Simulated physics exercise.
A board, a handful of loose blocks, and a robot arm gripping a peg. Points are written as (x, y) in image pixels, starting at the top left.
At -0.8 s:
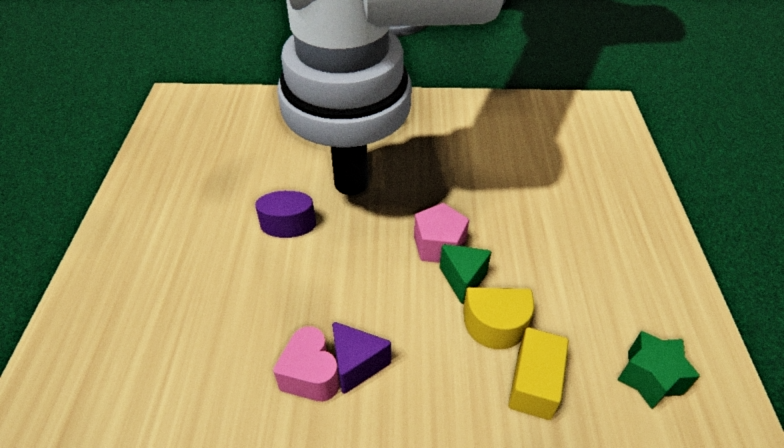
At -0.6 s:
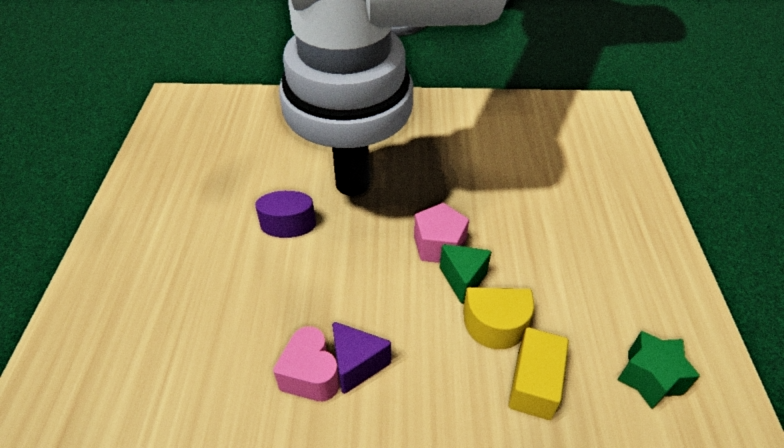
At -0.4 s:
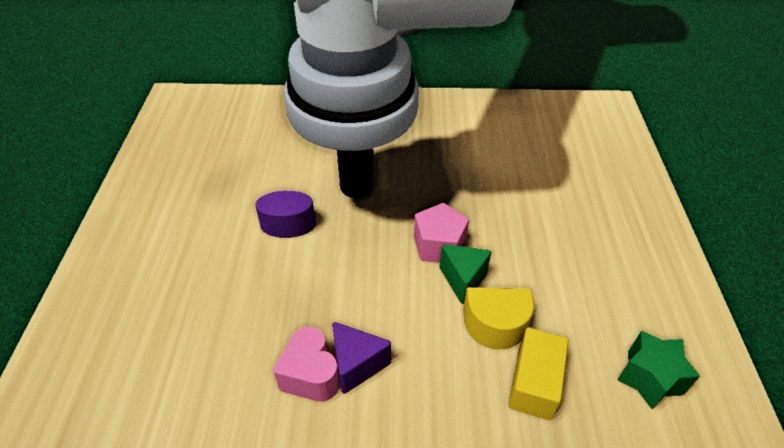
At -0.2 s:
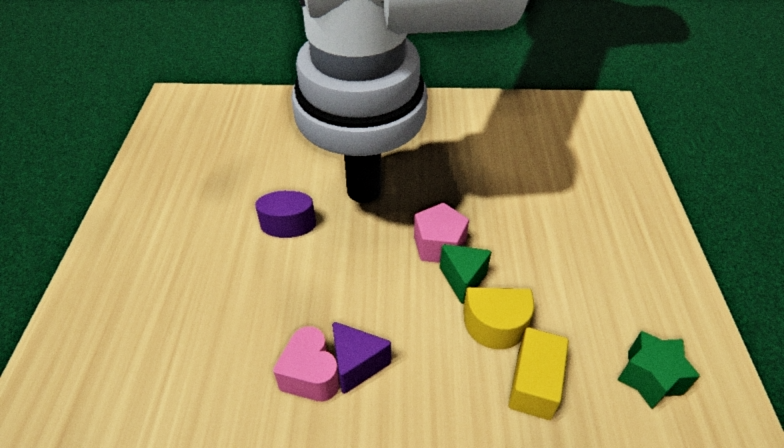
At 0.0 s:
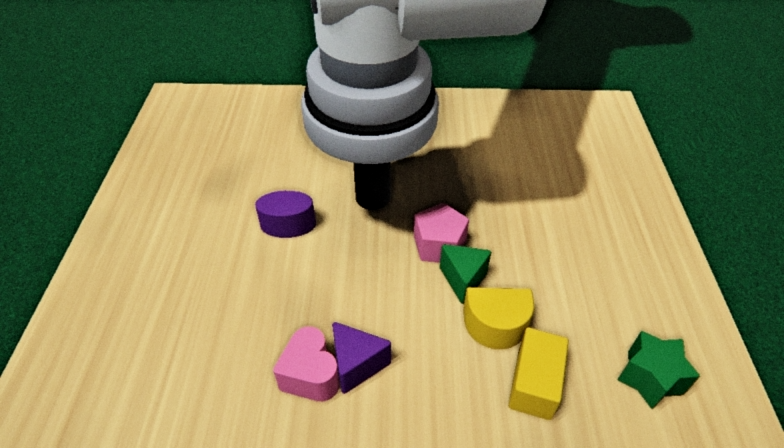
Robot arm with a black peg moving slightly right and toward the viewer above a wooden board, the coloured blocks staying still.
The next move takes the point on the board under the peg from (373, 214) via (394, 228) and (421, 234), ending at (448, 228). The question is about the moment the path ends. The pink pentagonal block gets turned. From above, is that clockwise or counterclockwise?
It twists with the clock when seen from above.
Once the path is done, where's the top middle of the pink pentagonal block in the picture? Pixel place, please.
At (487, 230).
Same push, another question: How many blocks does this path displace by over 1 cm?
That's one.
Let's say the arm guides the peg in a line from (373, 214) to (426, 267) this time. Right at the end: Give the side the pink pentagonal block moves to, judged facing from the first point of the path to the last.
It moves over to the left.
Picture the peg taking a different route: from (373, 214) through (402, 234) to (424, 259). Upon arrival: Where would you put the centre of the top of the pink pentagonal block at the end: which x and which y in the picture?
Its top centre is at about (468, 230).
What follows on the original path. Halfway along, peg at (409, 218); pink pentagonal block at (453, 226).
At the end, peg at (450, 213); purple elliptical block in place; pink pentagonal block at (487, 230), turned 30° clockwise; green triangle at (469, 261).
